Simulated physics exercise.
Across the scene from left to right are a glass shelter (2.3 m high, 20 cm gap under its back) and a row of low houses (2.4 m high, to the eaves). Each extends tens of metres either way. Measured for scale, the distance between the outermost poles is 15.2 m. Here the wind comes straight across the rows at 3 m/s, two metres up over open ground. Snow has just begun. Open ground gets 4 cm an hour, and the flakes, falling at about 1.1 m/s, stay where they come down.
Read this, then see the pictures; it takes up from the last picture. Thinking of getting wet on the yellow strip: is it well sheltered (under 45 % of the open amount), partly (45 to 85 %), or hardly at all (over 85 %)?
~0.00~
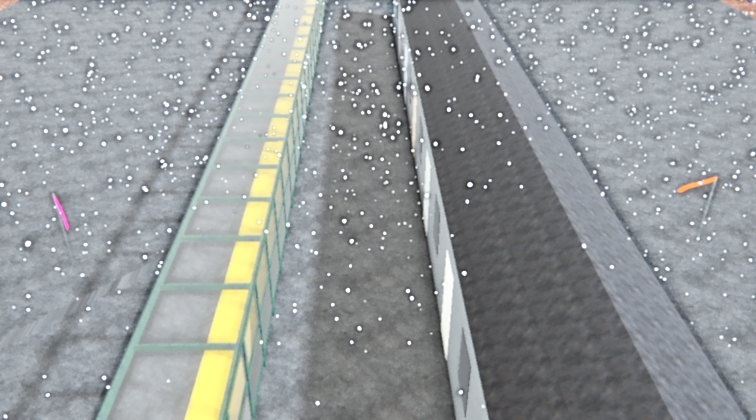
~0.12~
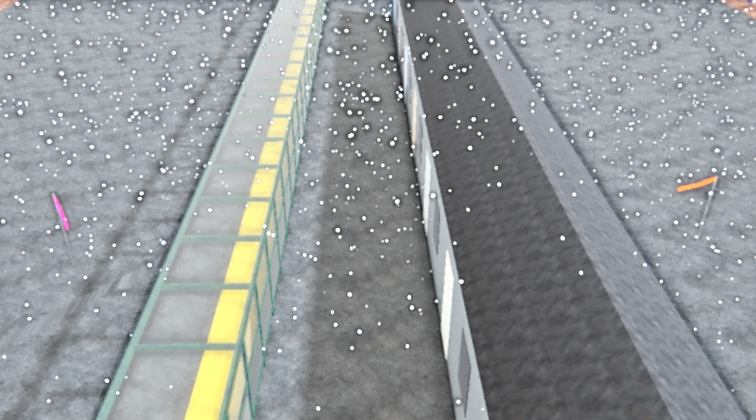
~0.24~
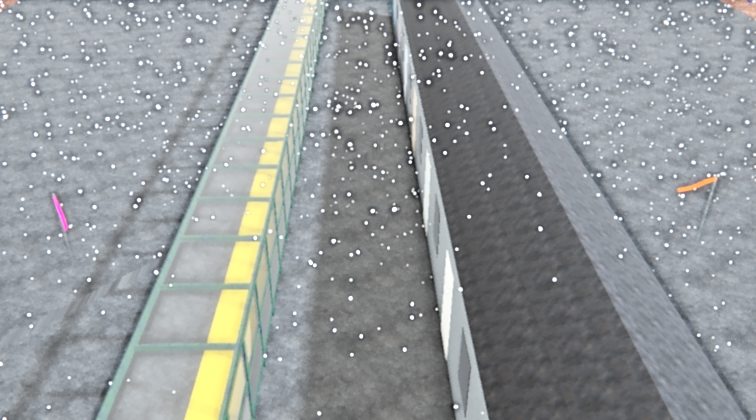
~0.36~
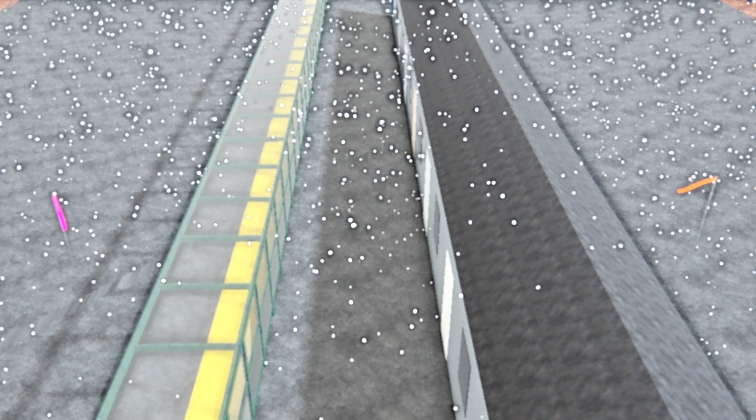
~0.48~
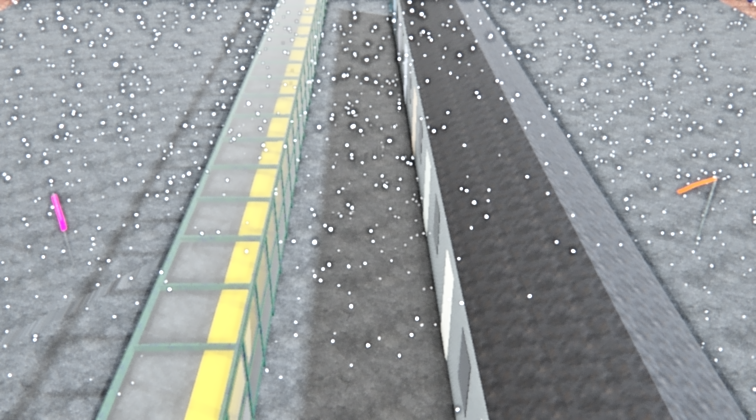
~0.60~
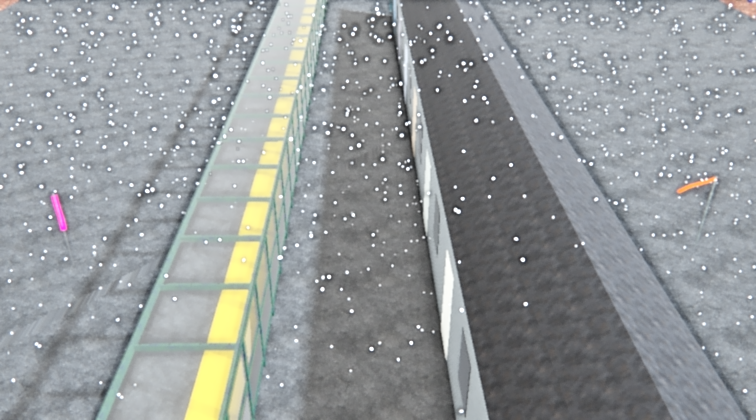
I would say it gets not even 45 % of the open amount.
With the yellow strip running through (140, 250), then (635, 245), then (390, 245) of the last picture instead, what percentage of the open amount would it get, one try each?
About 100 %, 110 %, 80 %.
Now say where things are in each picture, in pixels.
In the first picture, the left ribbon ends at (68, 229), hanging almost straight.
In the second picture, the right ribbon ends at (678, 190), leaning 70 degrees to the left and the yellow one passes (255, 247).
In the third picture, the left ribbon ends at (66, 229), hanging almost straight, above the rows the flakes slant 80 degrees from upright, towards the left and the top of the row of low houses crosses (500, 85).
In the fourth picture, the right ribbon ends at (678, 191), leaning 70 degrees to the left and the yellow one passes (267, 197).
In the fifth picture, the left ribbon ends at (64, 230), hanging almost straight and above the rows the flakes slant 80 degrees from upright, towards the left.
In the sixth picture, the right ribbon ends at (678, 192), leaning 65 degrees to the left and the top of the row of low houses crosses (500, 85).
In 10 minutes the yellow strip collects 0 mm against 7 mm in the open.
In 30 minutes the yellow strip collects 0 mm against 20 mm in the open.
In 60 minutes the yellow strip collects 1 mm against 40 mm in the open, so the yellow strip has 2 % of the open amount; the left half of it has 4 %, the right half 0 %.
